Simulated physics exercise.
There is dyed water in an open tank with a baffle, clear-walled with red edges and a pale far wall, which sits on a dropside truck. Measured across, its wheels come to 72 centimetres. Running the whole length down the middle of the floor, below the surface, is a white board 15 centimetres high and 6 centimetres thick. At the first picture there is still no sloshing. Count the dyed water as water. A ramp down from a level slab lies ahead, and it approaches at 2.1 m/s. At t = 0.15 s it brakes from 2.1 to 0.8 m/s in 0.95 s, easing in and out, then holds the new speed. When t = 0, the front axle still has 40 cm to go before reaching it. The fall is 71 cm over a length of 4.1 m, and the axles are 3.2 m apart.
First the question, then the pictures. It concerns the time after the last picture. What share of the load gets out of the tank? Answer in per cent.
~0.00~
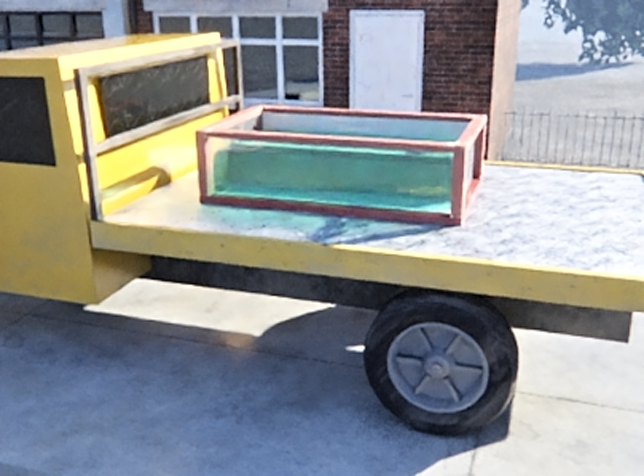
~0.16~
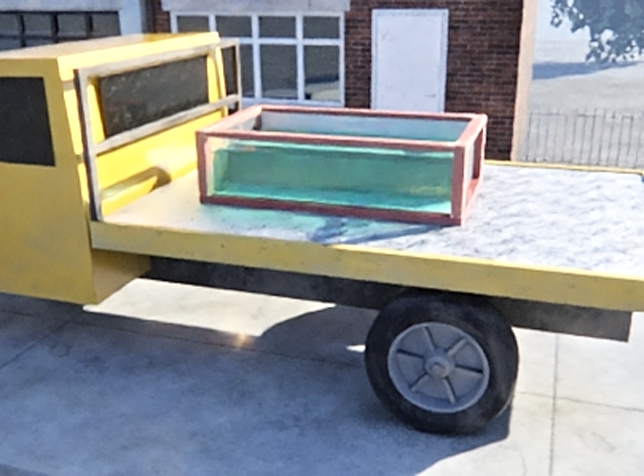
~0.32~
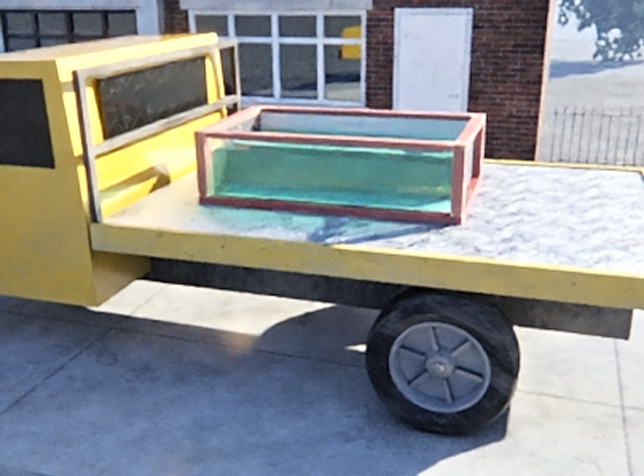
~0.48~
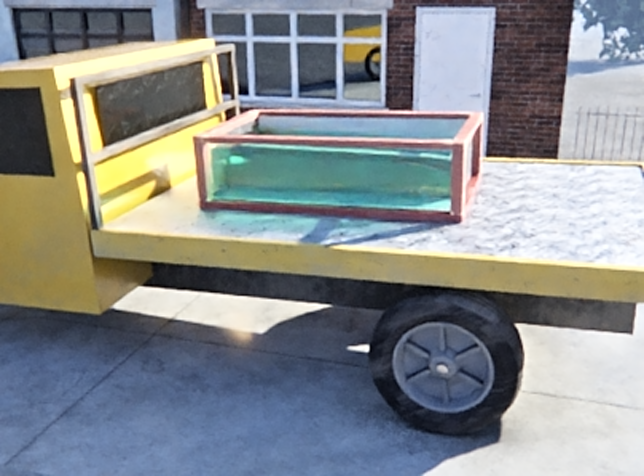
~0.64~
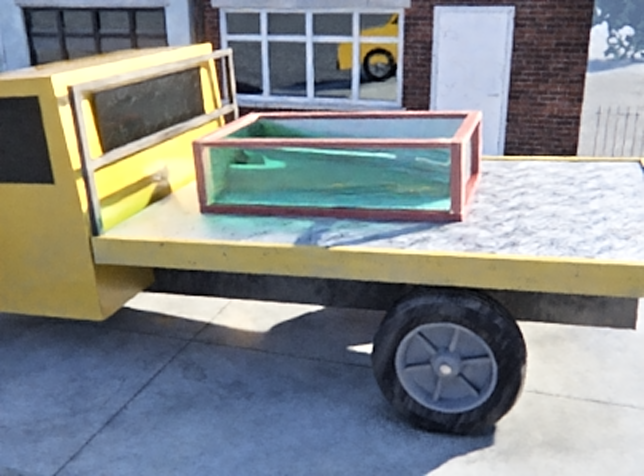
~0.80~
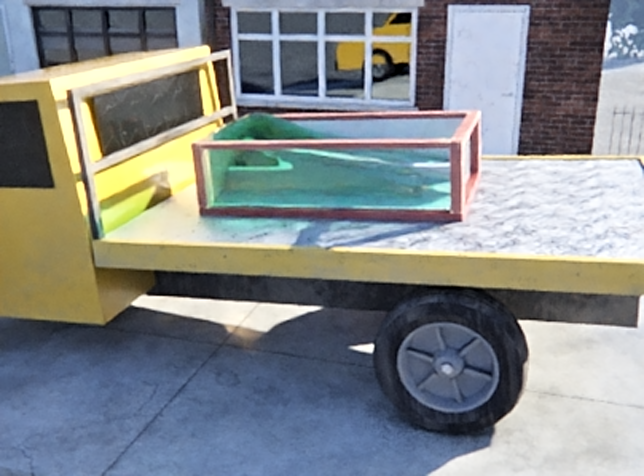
About 15 per cent.
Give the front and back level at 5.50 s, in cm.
Roughly 30 cm in front and 8 cm behind.
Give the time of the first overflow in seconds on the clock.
The first spill happens at roughly 1.1 s.
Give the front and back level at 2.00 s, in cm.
I'd say some 22 centimetres in front and some 36 centimetres behind.
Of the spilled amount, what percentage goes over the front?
I'd put it at about 90 percent of what spills.
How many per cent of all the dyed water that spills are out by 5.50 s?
By then it's around 100 per cent.
After 2.00 s front 21 cm, middle 19 cm, back 36 cm above the floor; the loss stands at 8 per cent, over the front.
After 3.70 s front 30 cm, middle 22 cm, back 4 cm above the floor; the loss stands at 15 per cent, over the front.
After 5.50 s front 30 cm, middle 21 cm, back 9 cm above the floor; the loss stands at 15 per cent, over the front.
After 7.99 s the loss stands at 15 per cent, over the front, 32 of 216 litres.
